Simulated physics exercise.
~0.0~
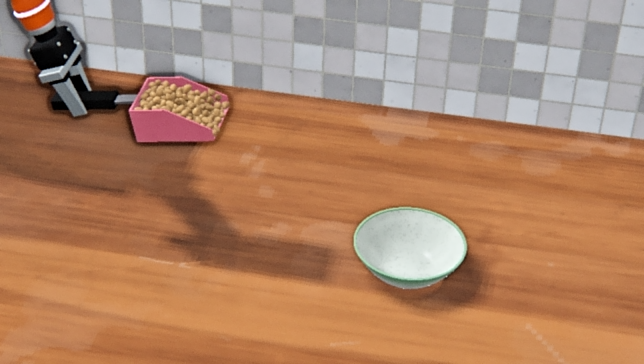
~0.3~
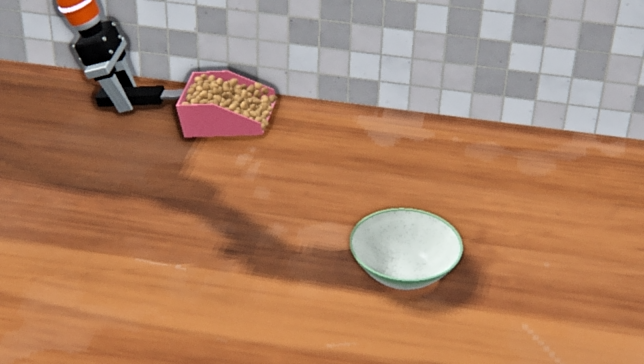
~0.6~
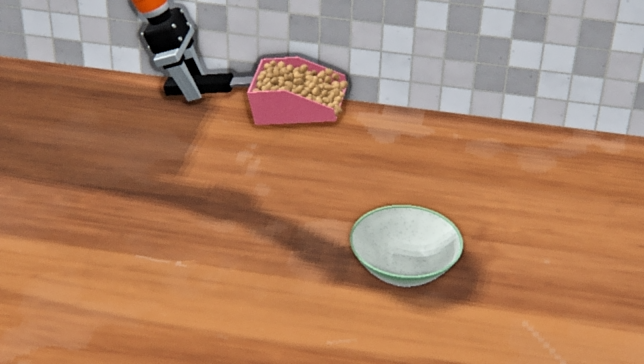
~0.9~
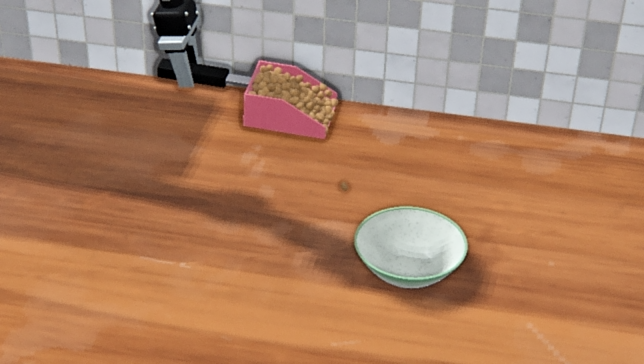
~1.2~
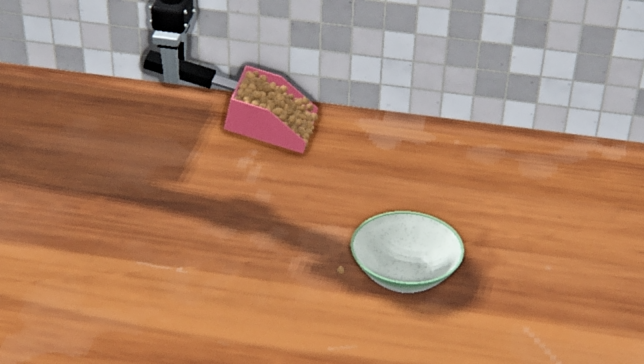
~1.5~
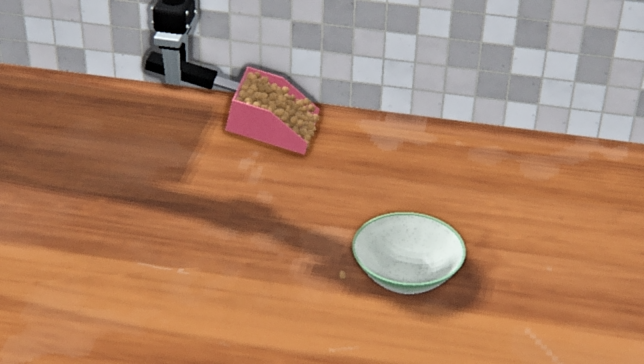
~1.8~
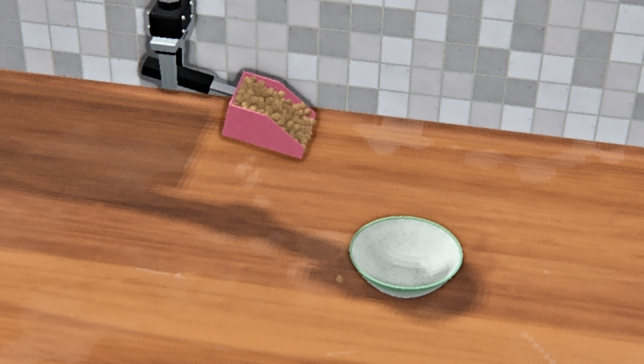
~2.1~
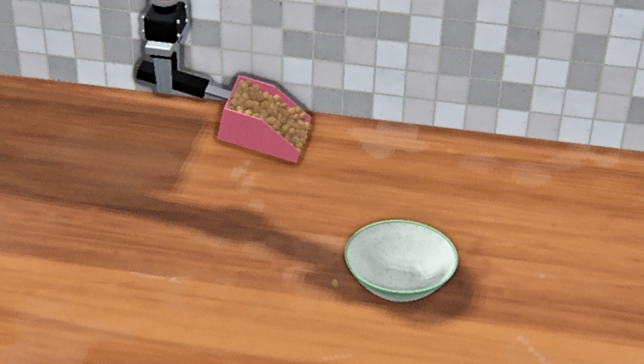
A robot arm moves a pink scoop of beans right, tips it, and drops one.
